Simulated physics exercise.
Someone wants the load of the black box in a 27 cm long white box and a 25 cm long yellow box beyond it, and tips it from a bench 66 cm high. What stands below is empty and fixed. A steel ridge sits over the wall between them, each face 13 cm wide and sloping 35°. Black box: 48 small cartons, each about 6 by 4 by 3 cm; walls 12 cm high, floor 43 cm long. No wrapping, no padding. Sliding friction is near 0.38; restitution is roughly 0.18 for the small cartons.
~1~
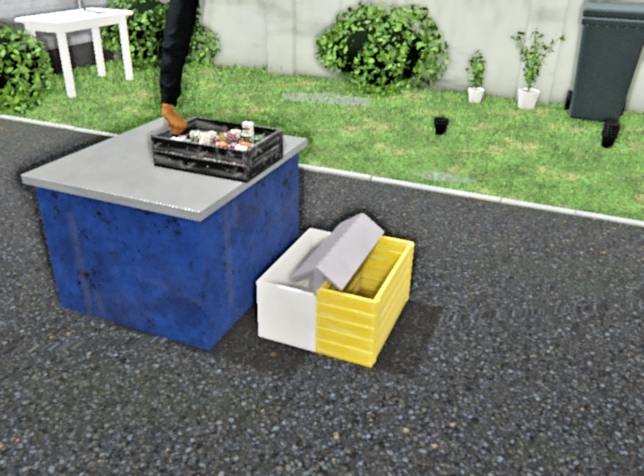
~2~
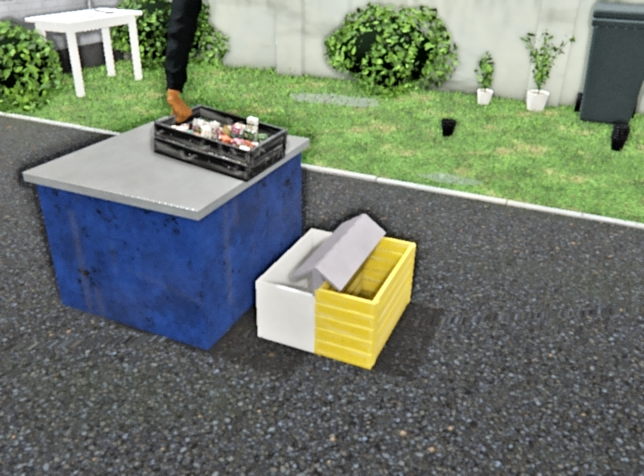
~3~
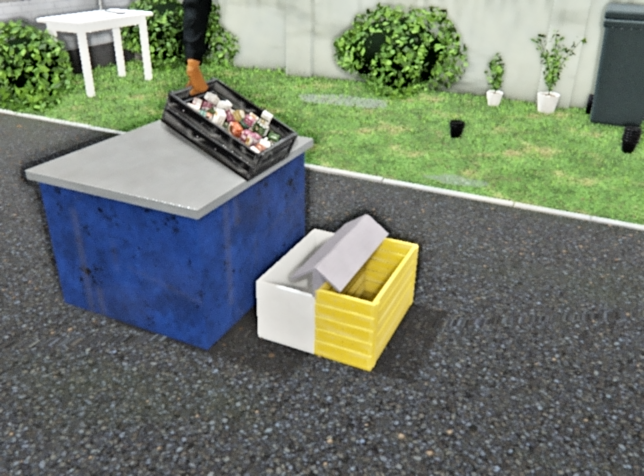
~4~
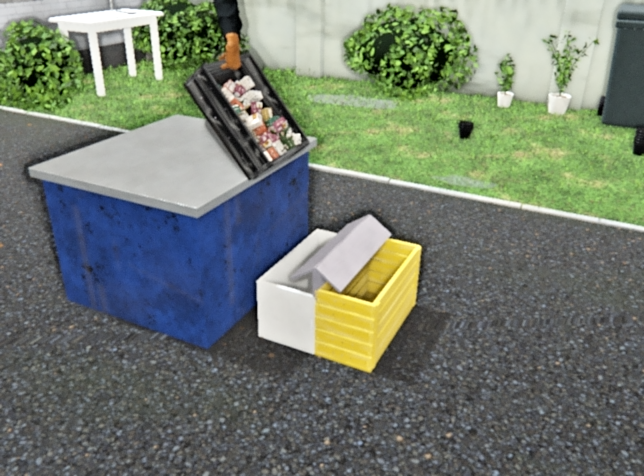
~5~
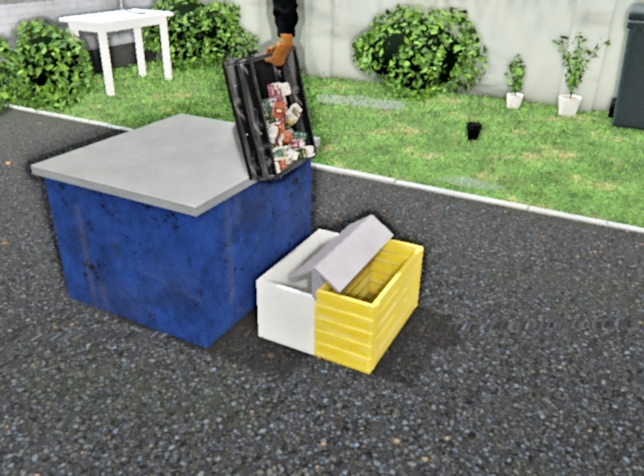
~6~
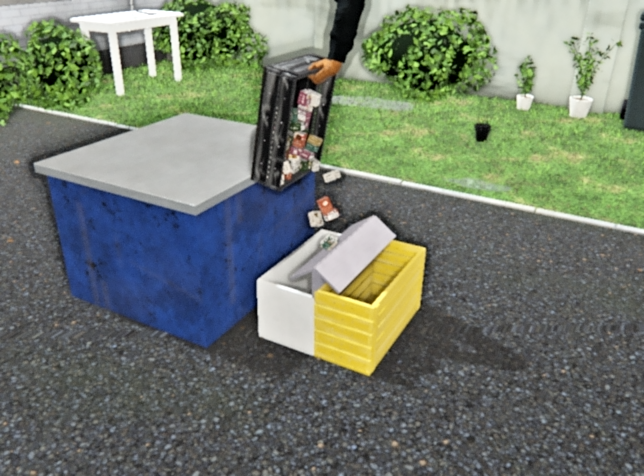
In the video, a hand tilts a black box of small cartons on a blue bench steadily until it stands upright, and a few cartons drop out above the ridged white and yellow boxes on the ground.
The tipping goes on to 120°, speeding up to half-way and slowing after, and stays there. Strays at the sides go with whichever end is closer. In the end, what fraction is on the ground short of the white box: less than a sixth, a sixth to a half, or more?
Ending on the ground short of the white box: Fewer than one in six of them.
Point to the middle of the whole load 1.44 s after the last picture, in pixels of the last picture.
Near (319, 305).
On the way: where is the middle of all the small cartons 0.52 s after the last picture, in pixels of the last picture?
Near (318, 236).
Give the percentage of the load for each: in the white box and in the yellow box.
Roughly 75 and 25 per cent.
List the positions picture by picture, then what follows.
In the first picture (we follow the rim corner now nearest the camera; the camera moves round a little), black box at (243, 151); yellow box at (373, 301); tilt 0°; nothing out yet.
The second picture shows black box at (247, 150); tilt 7°.
The third picture shows black box at (257, 153); tilt 25°.
The fourth picture shows black box at (269, 162); tilt 50°.
The fifth picture shows black box at (277, 175); tilt 76°.
The sixth picture shows black box at (280, 188); yellow box at (371, 306); tilt 100°; 5 out, the lowest carton at (329, 242).
Then, 0.23 s after the last picture, tilt 115°; 27 still in the black box, 2 in the white box and 19 in the air.
Then, 0.52 s after the last picture, tilt 120°; 4 still in the black box, 11 in the white box, 9 in the yellow box and 24 in the air.
Then, 0.92 s after the last picture, tilt 120°; 35 in the white box, 11 in the yellow box and 2 in the air.
When it is over (1.44 s after the last picture), 37 in the white box and 11 in the yellow box. Asked share, 0 of 48, 0 per cent.
